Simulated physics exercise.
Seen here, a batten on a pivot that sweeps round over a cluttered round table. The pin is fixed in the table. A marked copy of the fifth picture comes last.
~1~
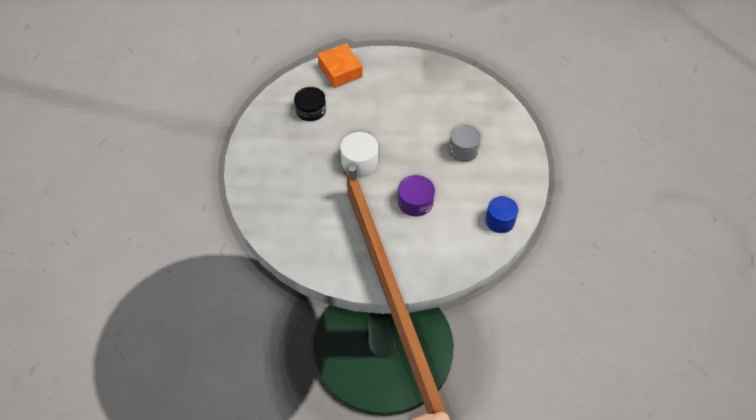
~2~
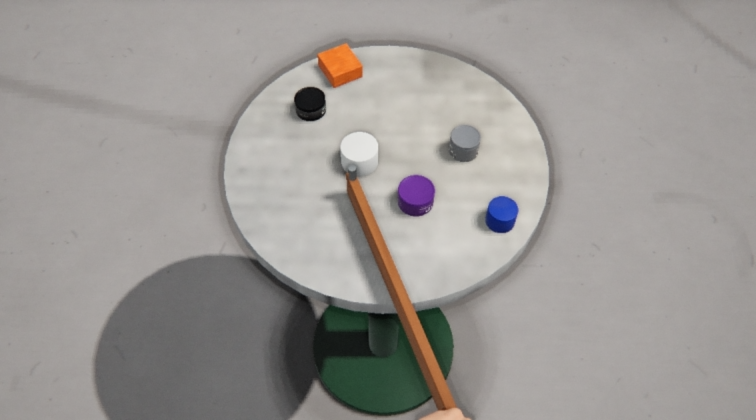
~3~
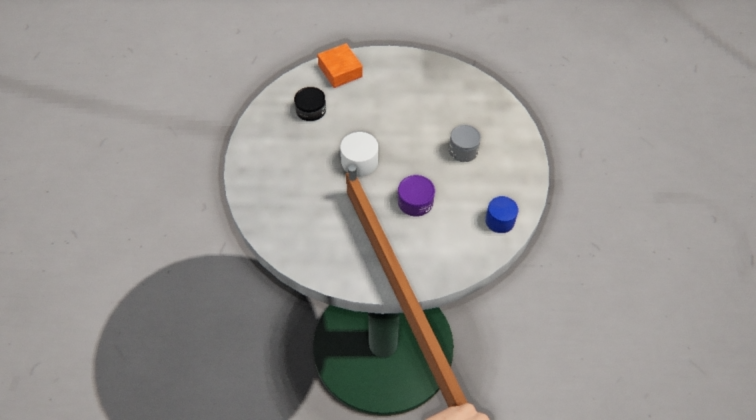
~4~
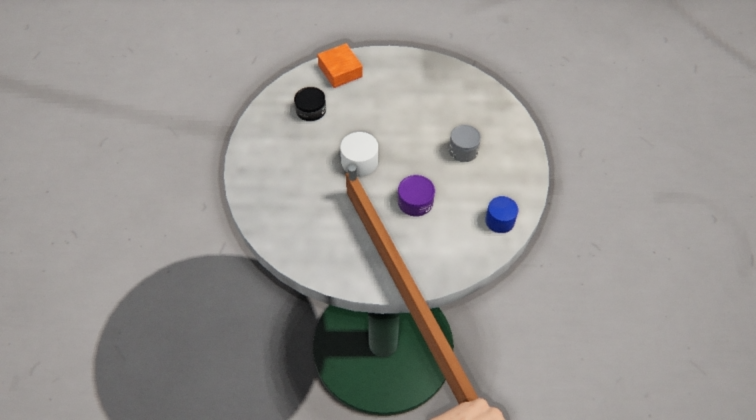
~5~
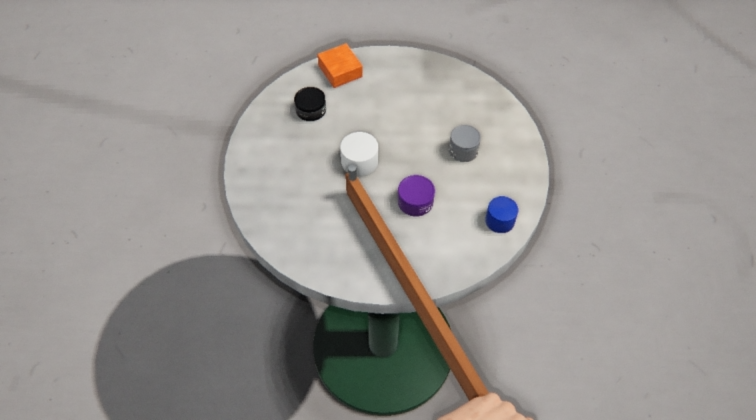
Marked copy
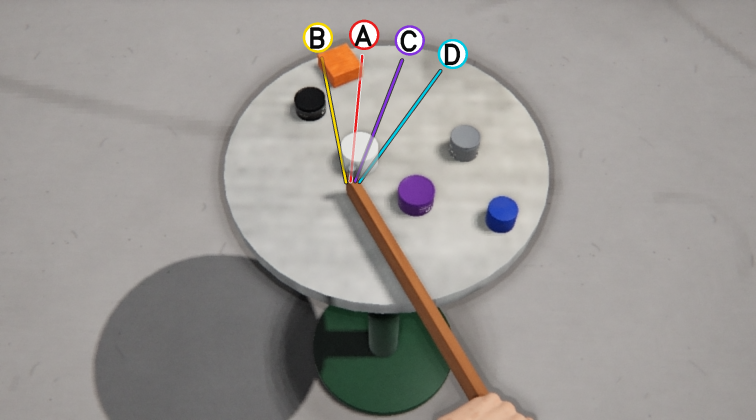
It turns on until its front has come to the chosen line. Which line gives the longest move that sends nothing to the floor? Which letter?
A is the last safe line.
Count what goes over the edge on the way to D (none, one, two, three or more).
The count is none.
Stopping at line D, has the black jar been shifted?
No.
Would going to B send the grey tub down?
By then, no.
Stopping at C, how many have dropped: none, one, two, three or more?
By then, none.
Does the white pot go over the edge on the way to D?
By then, no.
On the marked copy, A at (357, 115); B at (333, 117); C at (380, 117); D at (402, 123).
With A. Early on, arm (460, 192); blue tin (506, 196); purple tub (421, 182).
Further on, arm (427, 120); blue tin (457, 90); grey tub (434, 107).
At the end, arm (360, 98); orange block (319, 59); blue tin (349, 50); nothing has fallen.
As for the rest, B drops the orange block; C is safe but short; D is safe but short.
